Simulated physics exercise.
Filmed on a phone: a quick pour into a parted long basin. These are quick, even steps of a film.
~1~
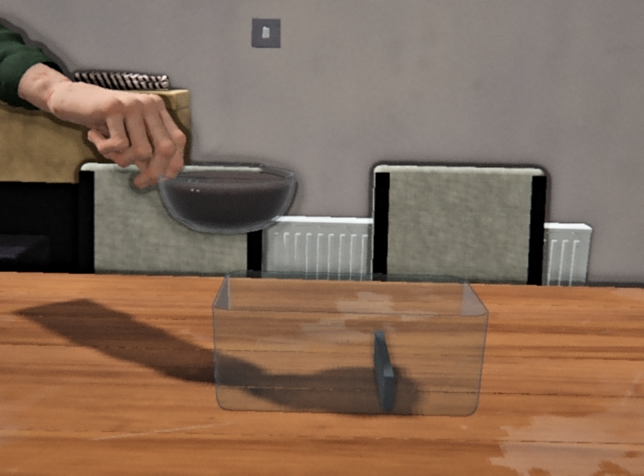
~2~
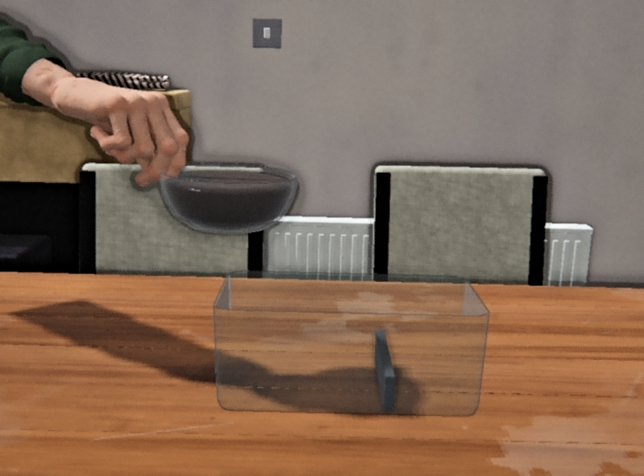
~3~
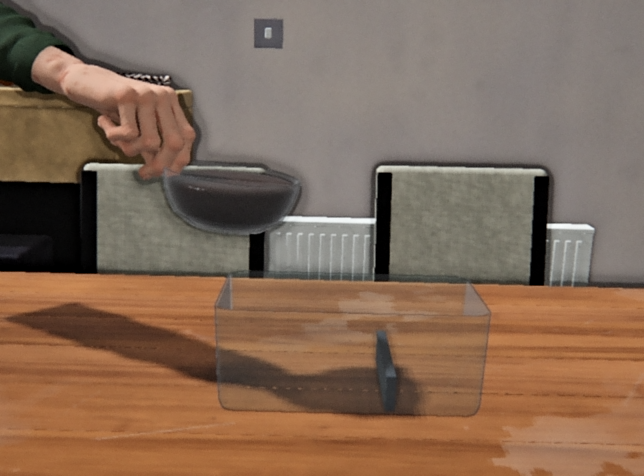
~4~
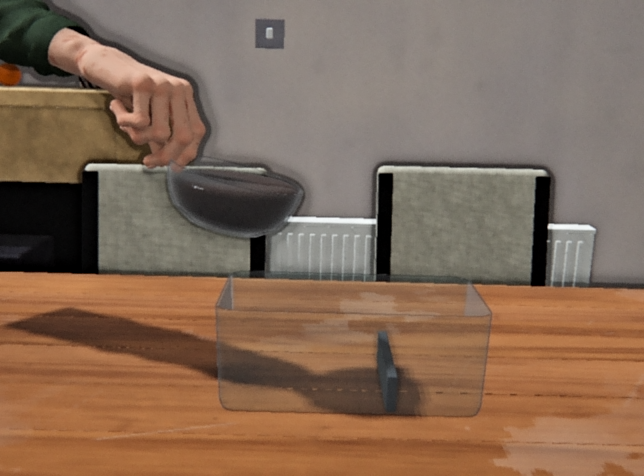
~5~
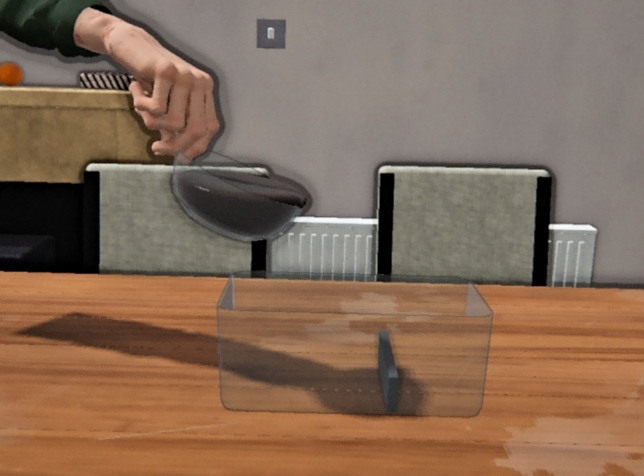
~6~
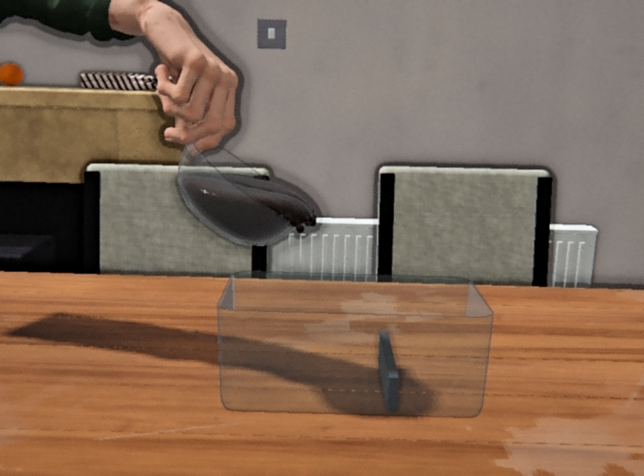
A hand held a clear bowl of dark liquid above a see-through divided basin on a wooden table, then slowly tilted it to the right until the liquid reached the rim and began trickling over.
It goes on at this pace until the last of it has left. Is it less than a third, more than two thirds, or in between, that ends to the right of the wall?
The share right of the wall is under a third.
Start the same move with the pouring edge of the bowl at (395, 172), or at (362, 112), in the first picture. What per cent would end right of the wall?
Roughly 65 per cent, and 50 per cent.
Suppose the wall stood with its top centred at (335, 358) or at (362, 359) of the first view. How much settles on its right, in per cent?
The first gives 40 %, the second 20 %.
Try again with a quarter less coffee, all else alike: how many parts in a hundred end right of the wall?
Close to 10 per cent.
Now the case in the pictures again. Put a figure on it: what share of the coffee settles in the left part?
About 80 per cent.
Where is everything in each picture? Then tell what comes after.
It leans 0°; its right rim is at (295, 176); the coffee meets the walls at (164, 179) and (293, 182); the long basin's rim runs from (221, 290) to (476, 296); the wall's top is at (384, 353), in the first picture.
It leans 2°; its right rim is at (296, 178); the coffee meets the walls at (166, 178) and (294, 183), in the second picture.
It leans 7°; its right rim is at (299, 184); the coffee meets the walls at (169, 175) and (296, 186), in the third picture.
It leans 14°; its right rim is at (302, 194); the coffee meets the walls at (173, 173) and (300, 189), in the fourth picture.
It leans 25°; its right rim is at (302, 206); the coffee meets the walls at (179, 174) and (298, 199); 4 per cent is over the edge, in the fifth picture.
It leans 37°; its right rim is at (299, 221); the coffee meets the walls at (183, 176) and (281, 200); 12 per cent is over the edge, in the sixth picture.
A moment on, the bowl is tipped right over and 3 per cent is still to pour, 83 is left of the wall and 0 right of it.
Next, the bowl is tipped right over and 0 per cent is still to pour, 76 is left of the wall and 8 right of it.
Then the bowl is tipped right over and 0 per cent is still to pour, 78 is left of the wall and 15 right of it.
Later the bowl is tipped right over and 0 per cent is still to pour, 78 is left of the wall and 15 right of it.
Finally, 78 per cent lies left of the wall, 15 right of it and 7 outside.
